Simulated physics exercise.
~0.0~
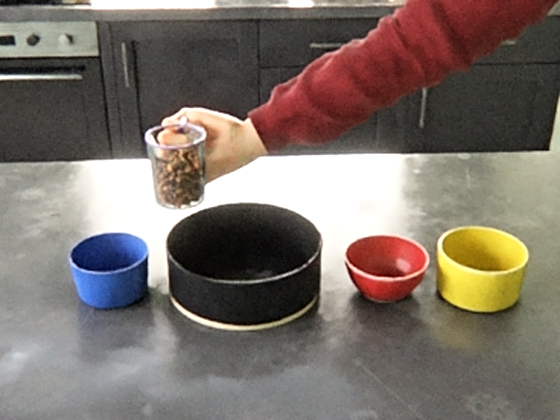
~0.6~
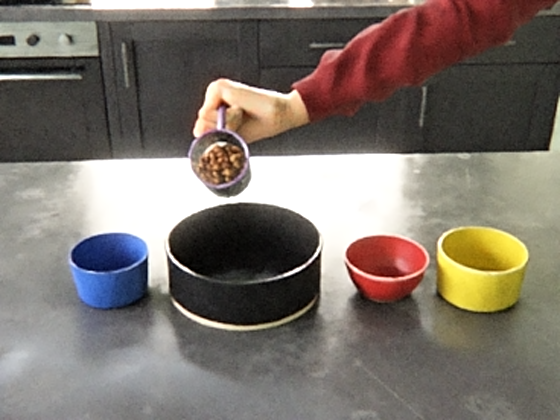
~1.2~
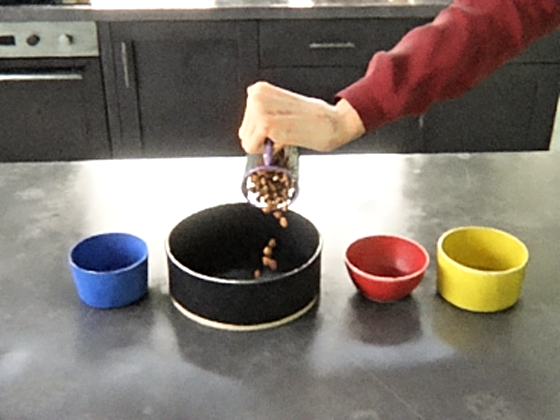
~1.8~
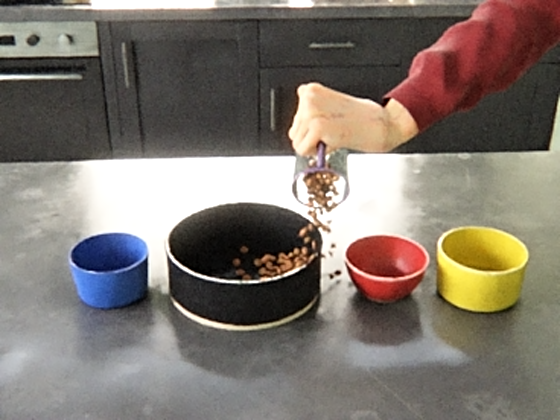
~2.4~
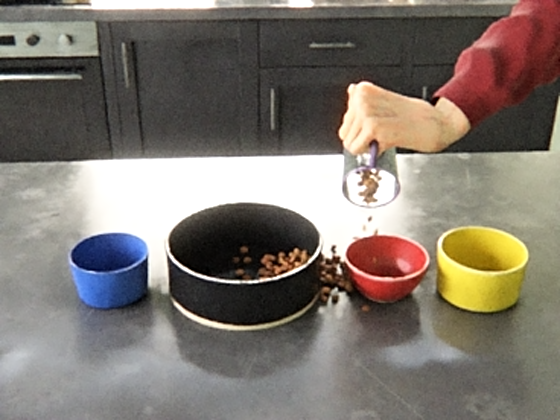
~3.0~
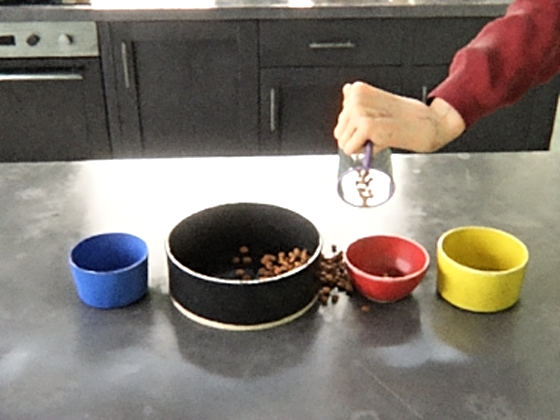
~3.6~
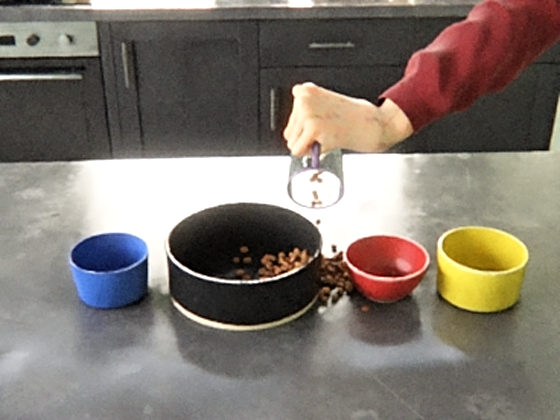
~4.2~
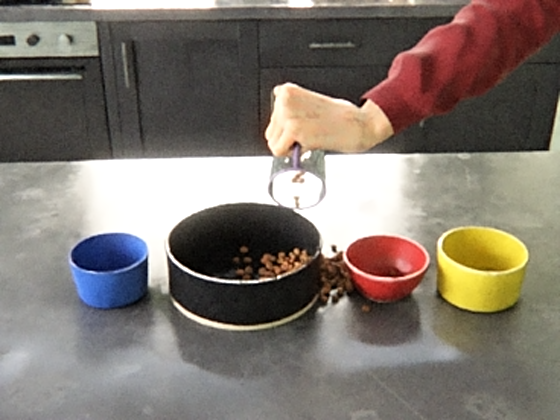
A hand tipping kibble from a clear cup while moving right, filling a black pot most and spilling some beside a red bowl.
